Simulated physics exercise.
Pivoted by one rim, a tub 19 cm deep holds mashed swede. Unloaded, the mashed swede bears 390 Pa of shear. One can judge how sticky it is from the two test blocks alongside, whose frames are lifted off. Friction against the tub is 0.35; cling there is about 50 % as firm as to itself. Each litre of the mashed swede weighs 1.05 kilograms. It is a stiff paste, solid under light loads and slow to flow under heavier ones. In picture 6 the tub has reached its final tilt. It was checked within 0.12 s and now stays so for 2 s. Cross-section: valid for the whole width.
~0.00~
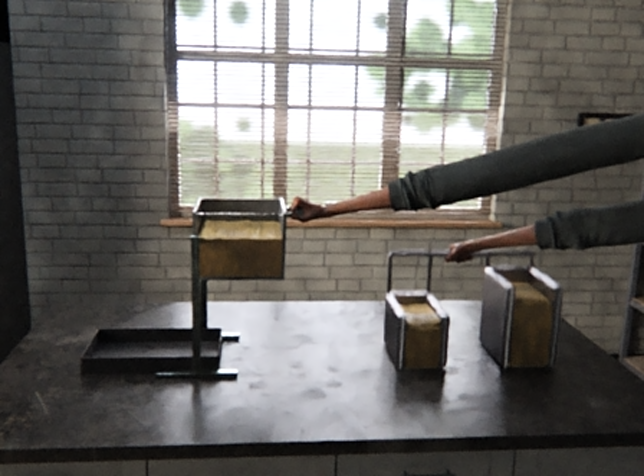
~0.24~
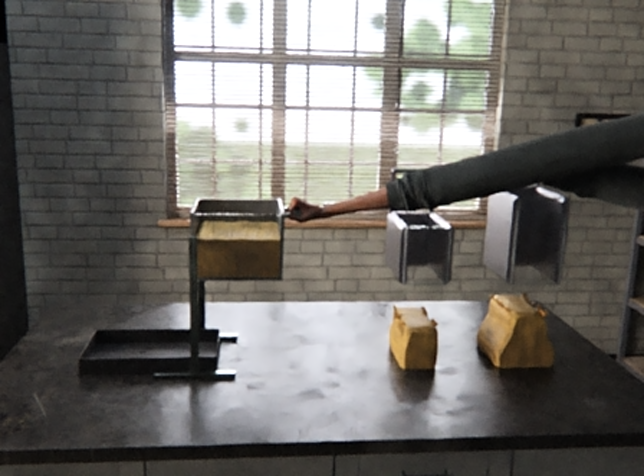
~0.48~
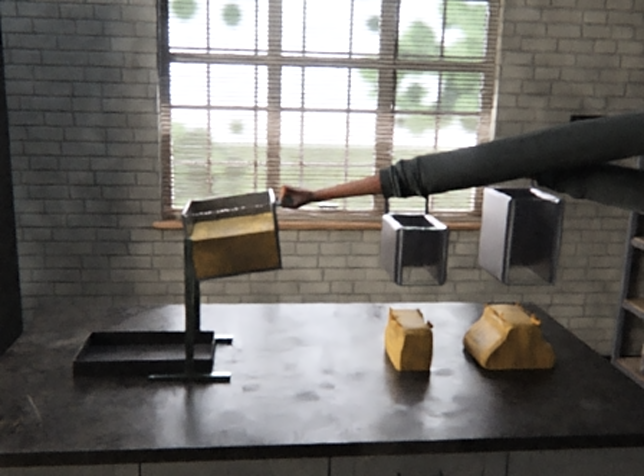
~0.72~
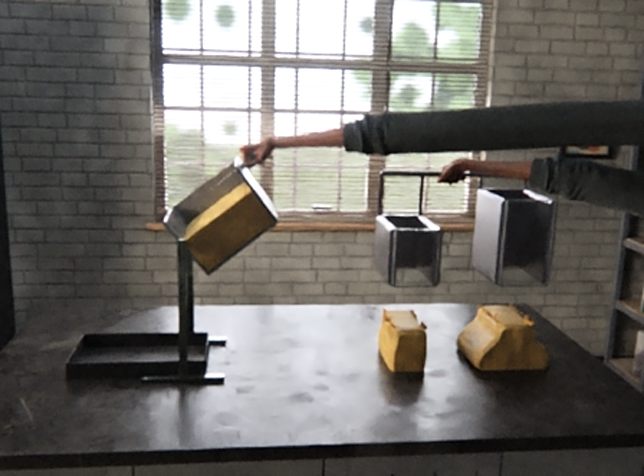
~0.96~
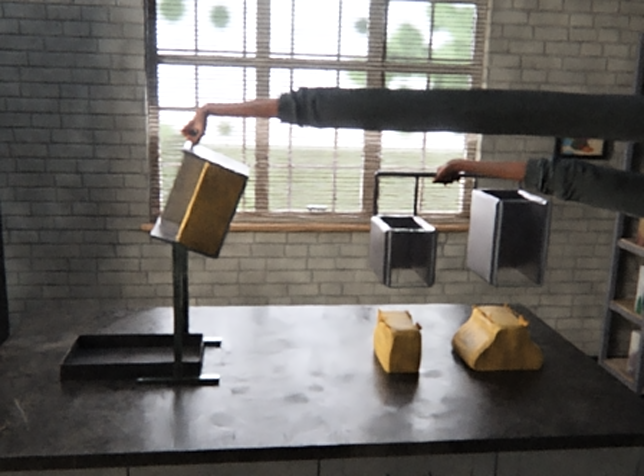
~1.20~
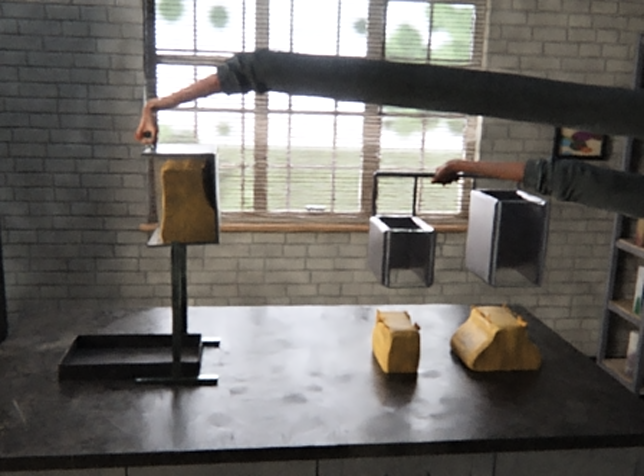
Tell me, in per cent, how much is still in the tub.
Something like 49 out of 100.
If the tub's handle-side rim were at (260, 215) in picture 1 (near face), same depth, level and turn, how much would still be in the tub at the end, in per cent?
Around 80 percent would still be in the tub at the end.
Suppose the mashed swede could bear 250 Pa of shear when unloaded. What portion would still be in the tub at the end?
I'd expect about 40 percent.
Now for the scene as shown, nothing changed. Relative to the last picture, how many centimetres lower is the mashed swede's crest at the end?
About 13 cm.
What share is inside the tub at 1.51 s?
I'd say close to 55 %.
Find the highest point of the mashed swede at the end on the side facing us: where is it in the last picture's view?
It ends up highest close to (194, 213).
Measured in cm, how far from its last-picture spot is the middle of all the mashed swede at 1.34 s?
It has moved around 6 centimetres.
By 1.34 s, the tub is at 93 degrees and holds 92 %.
By 1.51 s, the tub is at 93 degrees and holds 56 %.
By 1.68 s, the tub is at 93 degrees and holds 49 %.
By 1.85 s, the tub is at 93 degrees and holds 49 %.
By 3.20 s, at the end, the tub is at 93 degrees and holds 49 %.
